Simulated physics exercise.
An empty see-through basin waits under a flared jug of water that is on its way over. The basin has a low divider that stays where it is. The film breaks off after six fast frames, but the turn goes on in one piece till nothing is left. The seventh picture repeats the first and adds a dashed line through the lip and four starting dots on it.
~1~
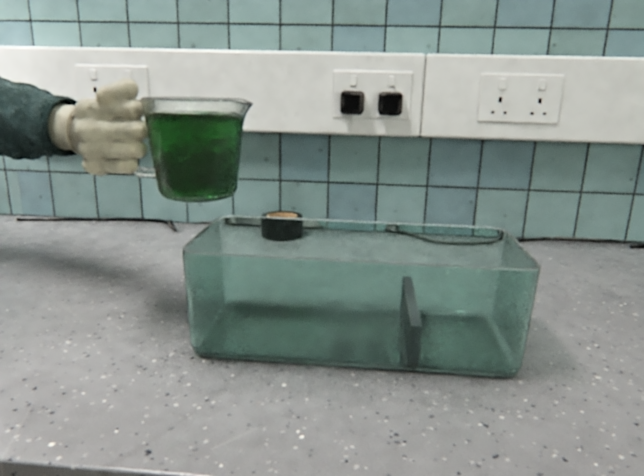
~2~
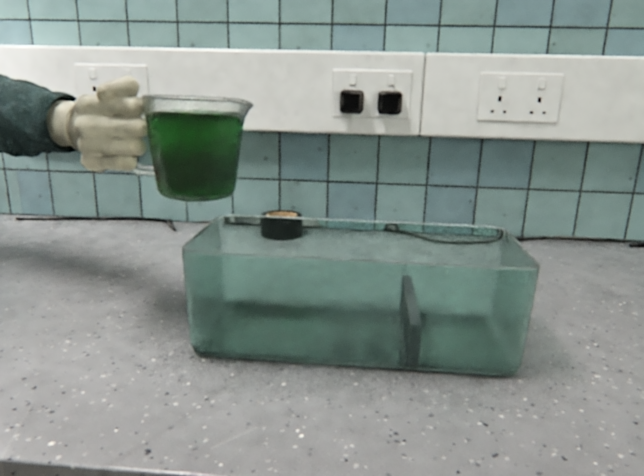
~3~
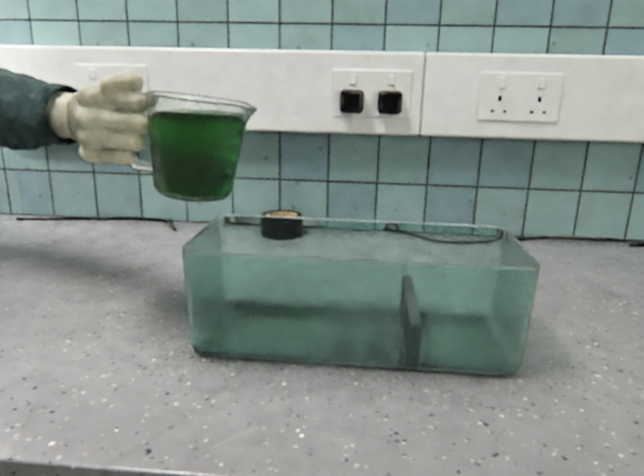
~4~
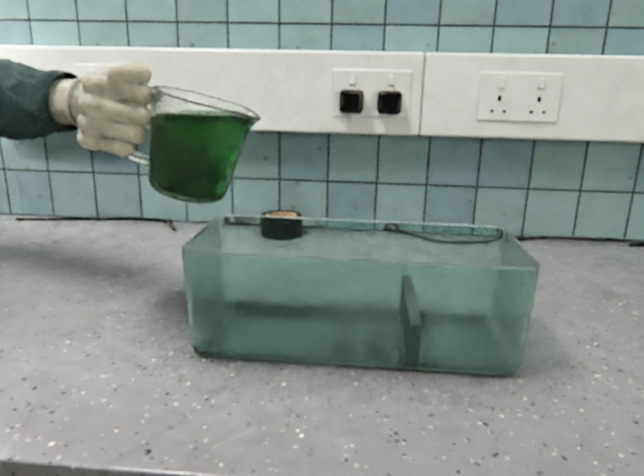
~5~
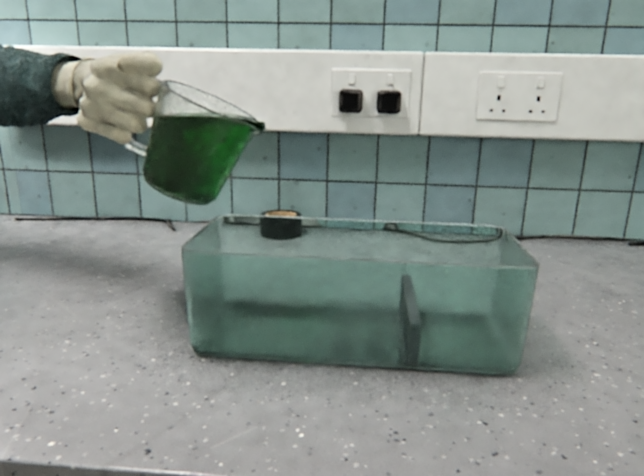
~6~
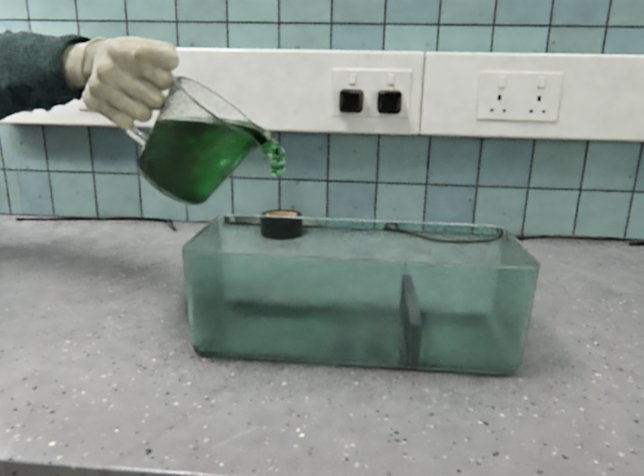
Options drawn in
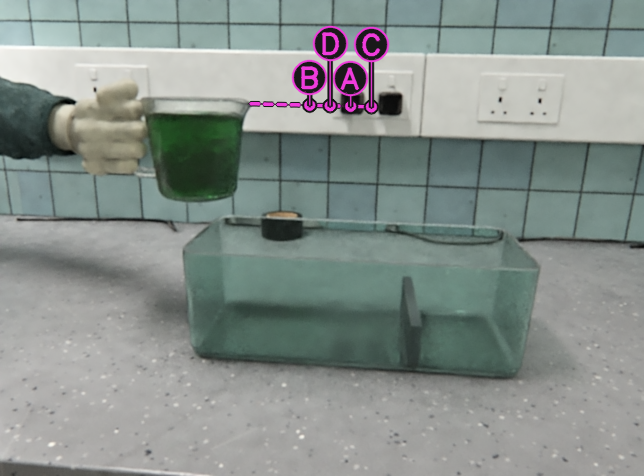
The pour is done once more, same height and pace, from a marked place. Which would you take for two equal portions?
Best: C.
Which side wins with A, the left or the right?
The left one.
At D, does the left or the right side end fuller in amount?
More ends on the left.
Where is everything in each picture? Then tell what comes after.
Upright, lip at (250, 103); basin from (192, 350) to (520, 372); top of the wall at (411, 297); nothing has left yet.
Upright, lip at (251, 104); nothing has left yet.
Tipped about 6°, lip at (255, 109); nothing has left yet.
Tipped about 14°, lip at (259, 118); nothing has left yet.
Tipped about 24°, lip at (262, 130); water is over the lip, down to (262, 130).
Tipped about 36°, lip at (265, 145); water is over the lip, down to (277, 172).
On the marked copy, A at (350, 106); B at (309, 105); C at (371, 106); D at (330, 105).
Choosing A, about 79 % ends left of the wall and 21 % right of it.
Choosing B, about 96 % ends left of the wall and 4 % right of it.
Choosing C, about 46 % ends left of the wall and 53 % right of it.
Choosing D, about 95 % ends left of the wall and 4 % right of it.
